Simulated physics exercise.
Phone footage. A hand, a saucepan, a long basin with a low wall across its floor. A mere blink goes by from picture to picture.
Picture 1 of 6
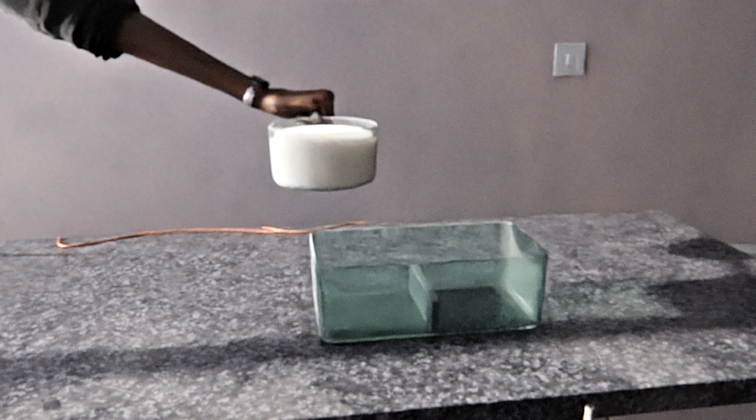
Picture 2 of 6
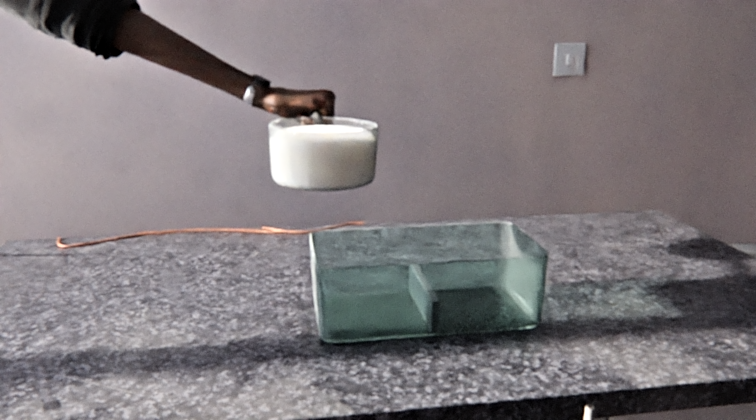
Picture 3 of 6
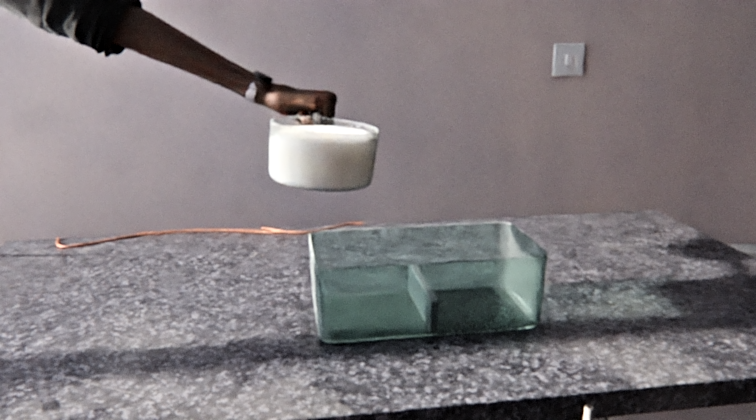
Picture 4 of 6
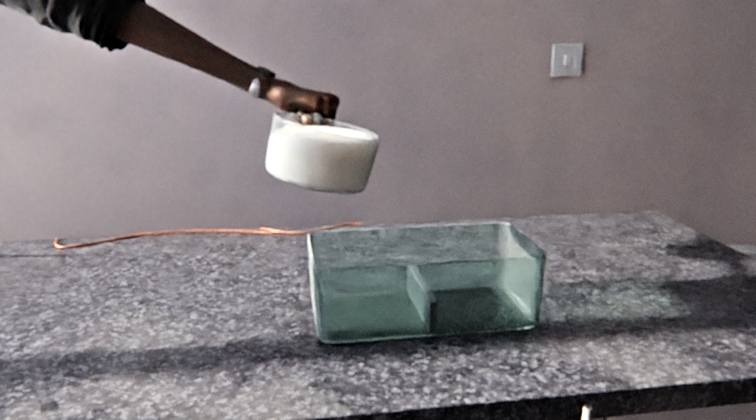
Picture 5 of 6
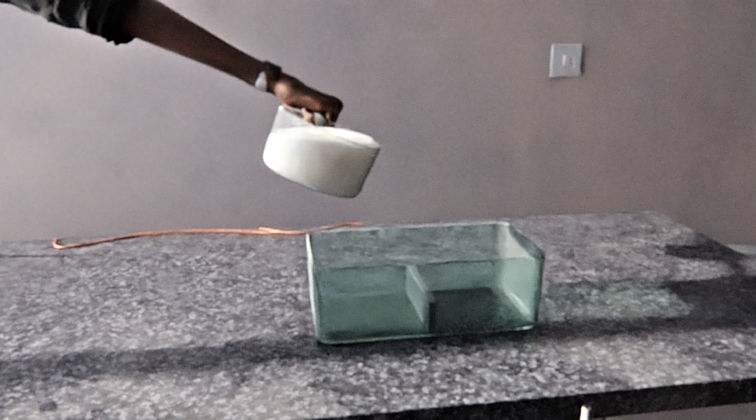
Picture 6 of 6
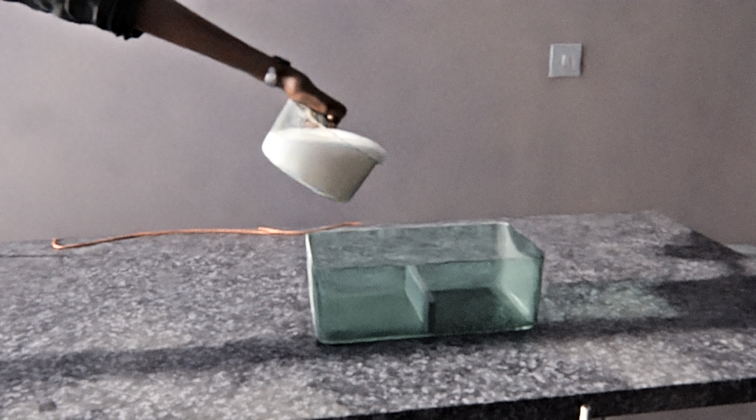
We see a hand holding a clear round container of milk above a long greenish glass basin with a low wall across its floor, first keeping it level, then tilting it steadily to the right as the basin stays still.
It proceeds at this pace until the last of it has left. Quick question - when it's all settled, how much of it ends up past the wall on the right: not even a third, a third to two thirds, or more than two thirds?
I'd say not even a third.
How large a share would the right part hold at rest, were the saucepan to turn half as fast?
Some 50 per cent.
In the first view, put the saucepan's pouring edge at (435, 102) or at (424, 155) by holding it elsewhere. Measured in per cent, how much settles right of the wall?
You'd see around 80 per cent, and then around 85 per cent.
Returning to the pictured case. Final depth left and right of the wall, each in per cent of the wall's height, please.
About 60 left, about 20 right.
A moment on, the tilt is 98° and 27 per cent is still to pour, 15 is left of the wall and 14 right of it.
Next, the tilt is 102° and 6 per cent is still to pour, 63 is left of the wall and 24 right of it.
Then the tilt is 102° and 1 per cent is still to pour, 59 is left of the wall and 25 right of it.
Later the tilt is 102° and 0 per cent is still to pour, 70 is left of the wall and 27 right of it.
In the end 70 per cent lies left of the wall, 26 right of it and 3 outside.
